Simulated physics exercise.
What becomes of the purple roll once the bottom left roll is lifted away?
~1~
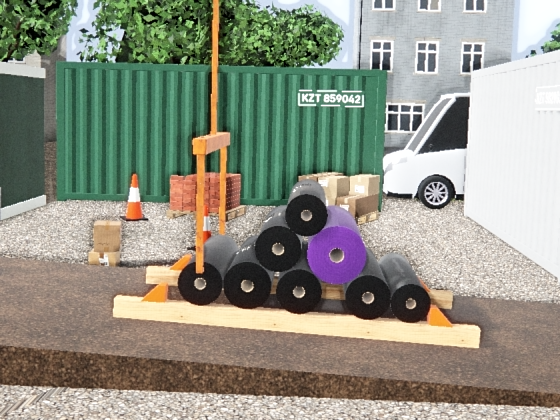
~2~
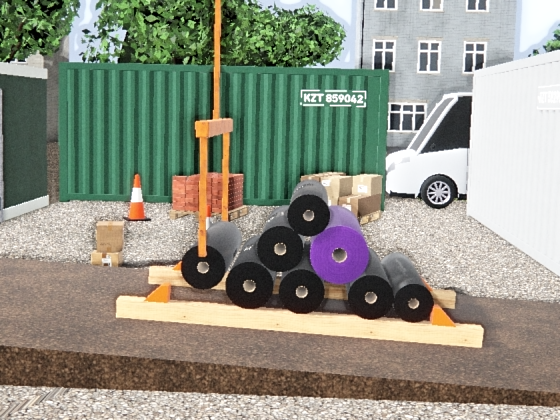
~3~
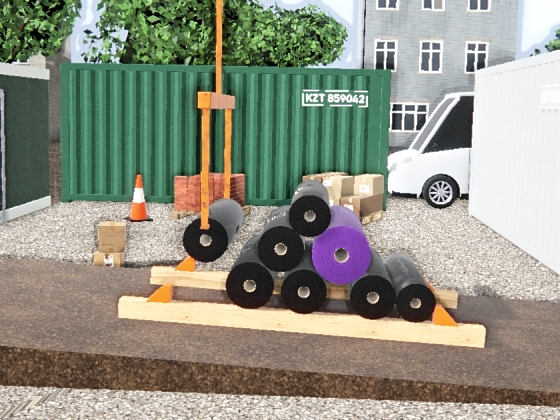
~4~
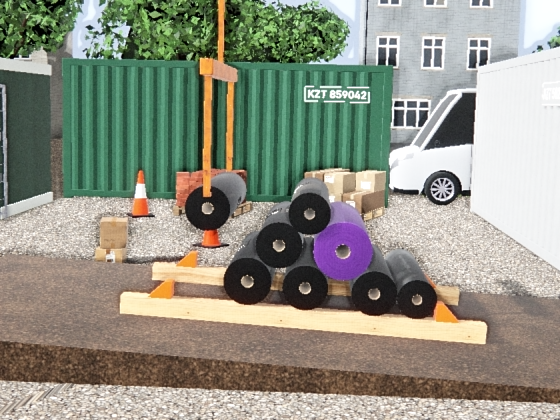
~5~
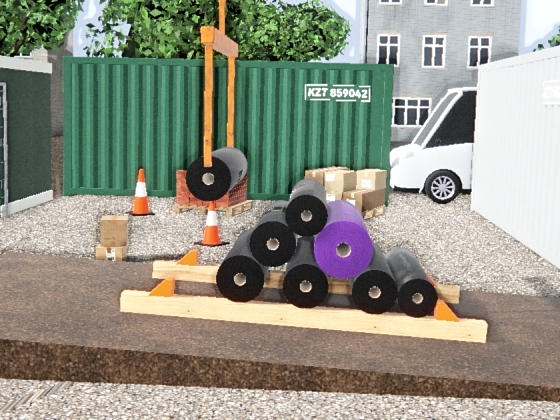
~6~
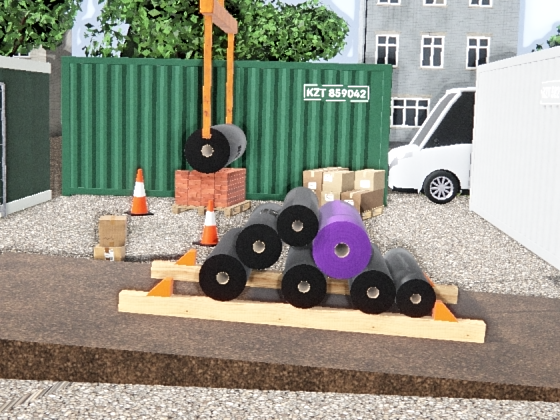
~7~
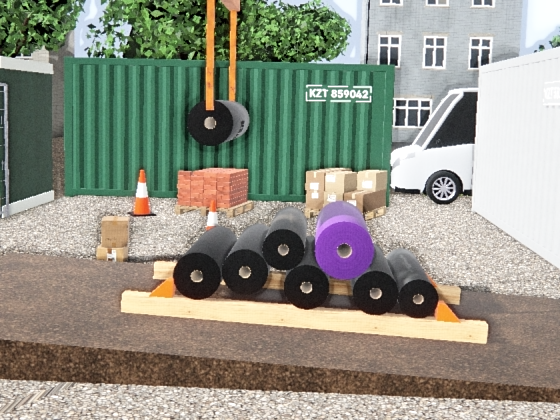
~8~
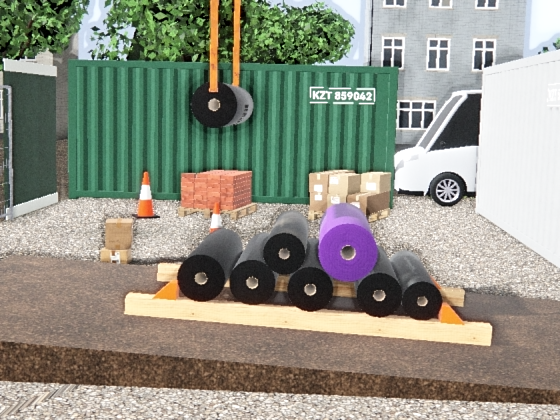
It holds its place on the right side of the stack, still resting on the rolls beneath it, while three dark rolls to its left shift and settle.
